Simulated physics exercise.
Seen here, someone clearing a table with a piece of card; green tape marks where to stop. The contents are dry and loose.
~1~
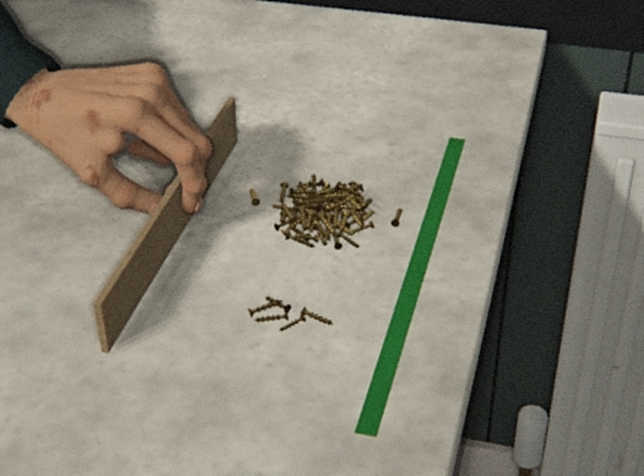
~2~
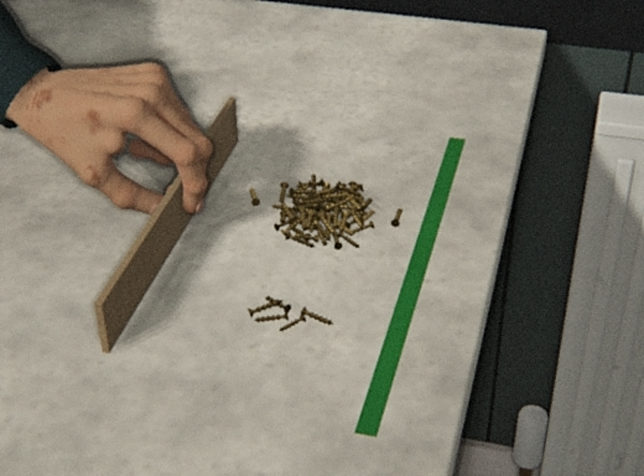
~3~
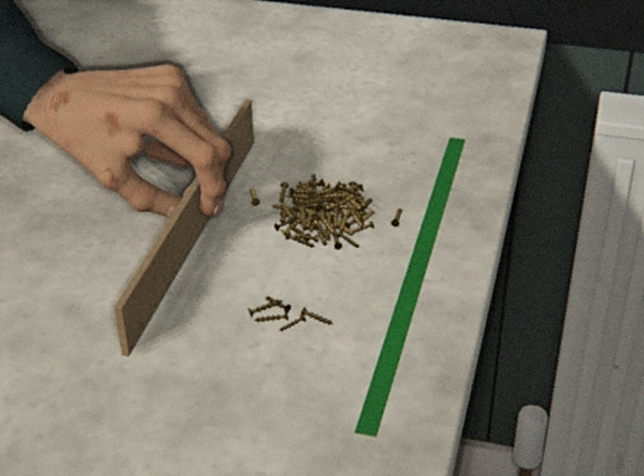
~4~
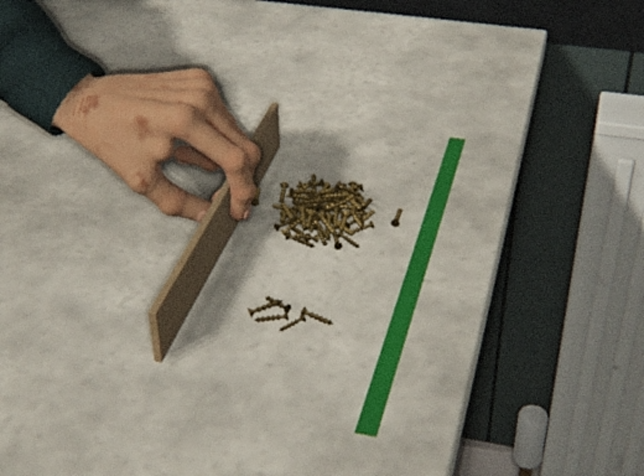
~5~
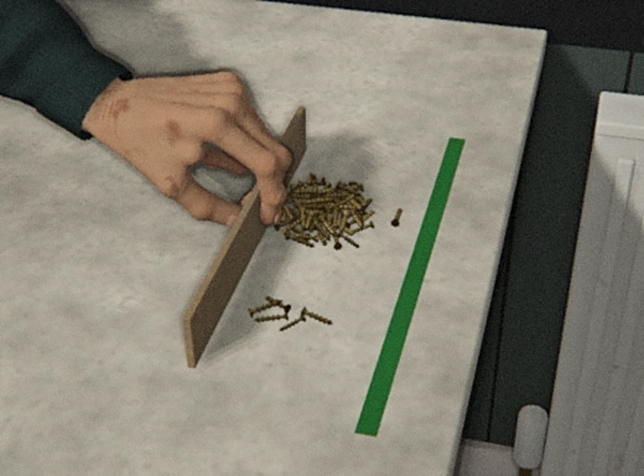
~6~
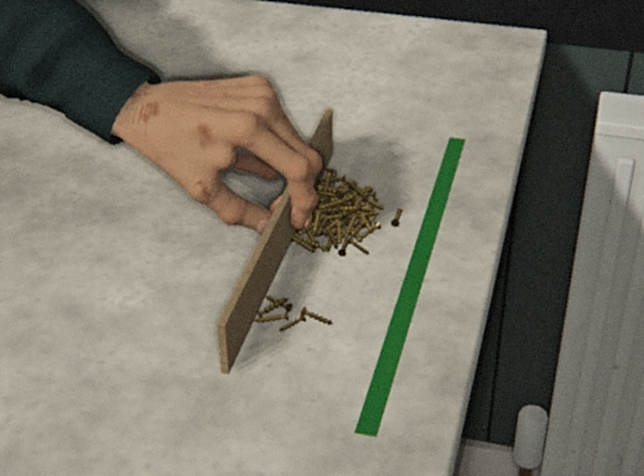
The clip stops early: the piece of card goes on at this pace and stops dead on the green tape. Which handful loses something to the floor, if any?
The front handful stays on top and the back handful loses pieces over the edge.
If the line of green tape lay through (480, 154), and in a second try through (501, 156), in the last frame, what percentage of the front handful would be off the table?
In turn 20 and 100 in a hundred.
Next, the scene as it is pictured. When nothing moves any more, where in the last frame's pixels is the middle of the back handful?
Roughly at (464, 237).
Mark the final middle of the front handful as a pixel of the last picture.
At about (423, 349).
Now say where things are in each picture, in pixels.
In the first frame, piece of card near (113, 308), at rest; green tape near (454, 150), about a palm's width from the edge; edge at (492, 282); front handful near (266, 306), a few brass screws; back handful near (322, 213), many brass screws.
In the second frame, piece of card near (113, 308), at rest; back handful near (322, 213).
In the third frame, piece of card near (133, 311); front handful near (266, 306).
In the fourth frame, piece of card near (166, 317); back handful near (322, 213).
In the fifth frame, piece of card near (199, 323); front handful near (266, 306).
In the sixth frame, piece of card near (232, 328); green tape near (454, 150); edge at (492, 282); front handful near (274, 306); back handful near (340, 219), the bulk pushed along.
Then, 0.38 s on from there, piece of card still moving, near (361, 214); front handful all on the table, its front near (368, 330); back handful all on the table, its front near (453, 222).
Then, 0.77 s on from there, piece of card stopped at the green tape; front handful all on the table, its front near (431, 352); back handful a little over the edge.
Then, 1.05 s on from there, piece of card stopped at the green tape; front handful all on the table, its front near (434, 355); back handful near a quarter over the edge.
In the end, piece of card stopped at the green tape; front handful all on the table, its front near (434, 355); back handful near a quarter over the edge.
